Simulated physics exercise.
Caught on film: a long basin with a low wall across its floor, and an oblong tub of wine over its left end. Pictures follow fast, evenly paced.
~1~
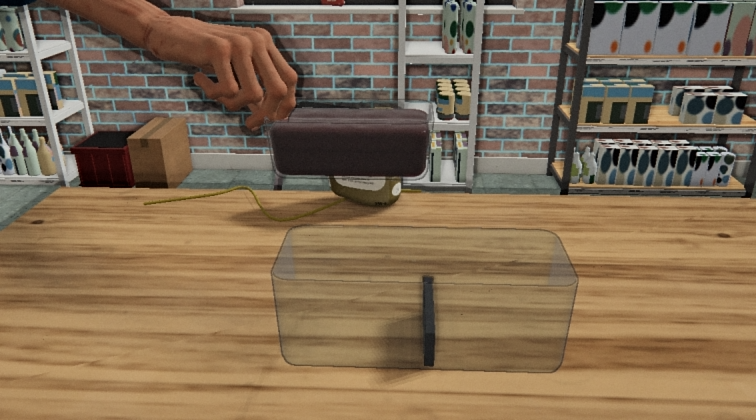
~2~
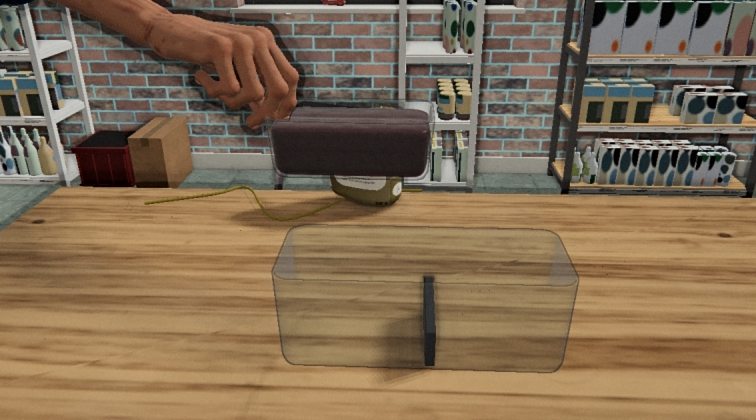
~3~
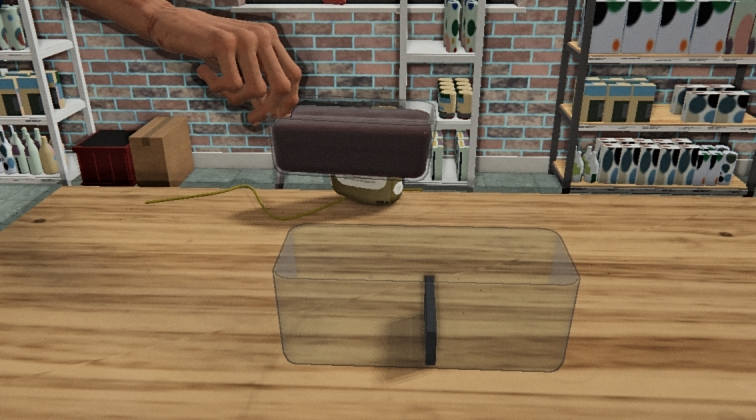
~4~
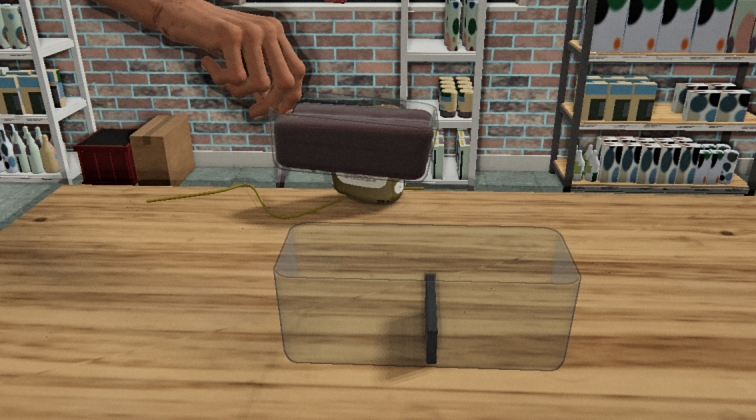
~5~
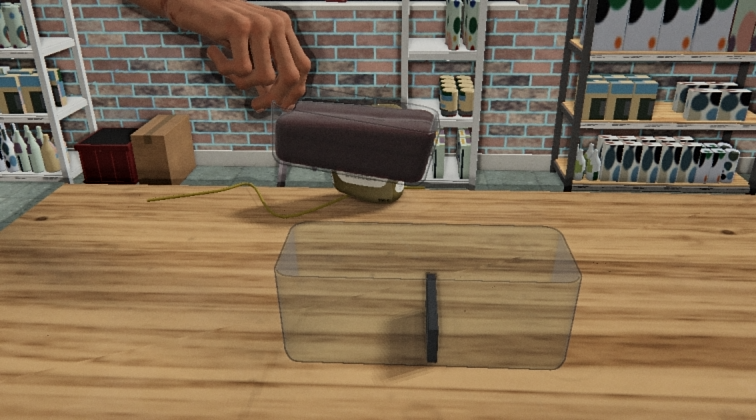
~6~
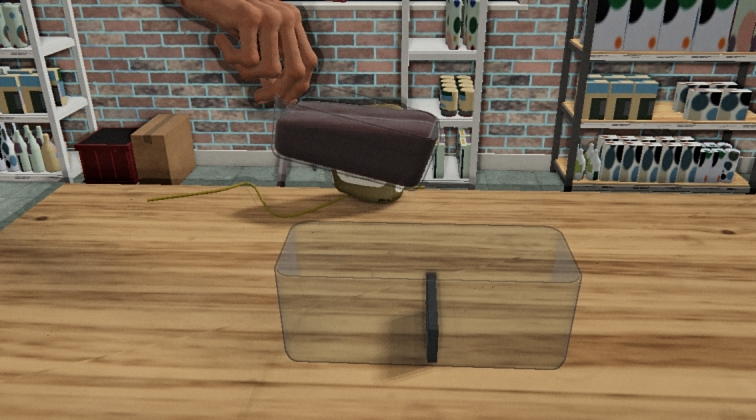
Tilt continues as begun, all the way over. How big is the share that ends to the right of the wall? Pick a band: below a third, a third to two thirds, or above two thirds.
Above two thirds.
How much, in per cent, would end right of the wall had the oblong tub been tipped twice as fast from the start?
Near 60 %.
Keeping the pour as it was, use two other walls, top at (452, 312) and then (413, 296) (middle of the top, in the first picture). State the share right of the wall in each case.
Well, it's close to 60 per cent for the first one, then 80 per cent for the other.
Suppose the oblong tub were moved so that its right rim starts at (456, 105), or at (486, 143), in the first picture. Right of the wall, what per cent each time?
About 75 and 75 per cent.
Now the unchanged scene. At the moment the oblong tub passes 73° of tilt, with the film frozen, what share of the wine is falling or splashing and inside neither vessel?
Estimate: 45 per cent, roughly.
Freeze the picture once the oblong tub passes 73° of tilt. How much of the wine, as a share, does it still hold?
Roughly 20 percent.
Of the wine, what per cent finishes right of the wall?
I'd say close to 75 per cent.
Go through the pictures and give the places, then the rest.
Tilt 0°; pouring edge (432, 113); surface from (276, 117) to (429, 119); the long basin's rim runs from (281, 251) to (567, 258); the wall's top is at (429, 304), in the first frame.
Tilt 1°; pouring edge (433, 114); surface from (277, 116) to (430, 120), in the second frame.
Tilt 2°; pouring edge (434, 115); surface from (278, 115) to (432, 120), in the third frame.
Tilt 5°; pouring edge (436, 118); surface from (280, 113) to (433, 120), in the fourth frame.
Tilt 9°; pouring edge (438, 123); surface from (282, 111) to (436, 120), in the fifth frame.
Tilt 14°; pouring edge (439, 130); surface from (282, 111) to (439, 125); 1 per cent is over the edge, in the sixth frame.
A moment on, the oblong tub is tipped part way and 20 per cent is still to pour, 0 is left of the wall and 34 right of it.
Next, the oblong tub is tipped right over and 2 per cent is still to pour, 11 is left of the wall and 73 right of it.
Then the oblong tub is tipped right over and 0 per cent is still to pour, 17 is left of the wall and 73 right of it.
Later the oblong tub is tipped right over and 0 per cent is still to pour, 17 is left of the wall and 73 right of it.
Finally, 17 per cent lies left of the wall, 73 right of it and 10 outside.
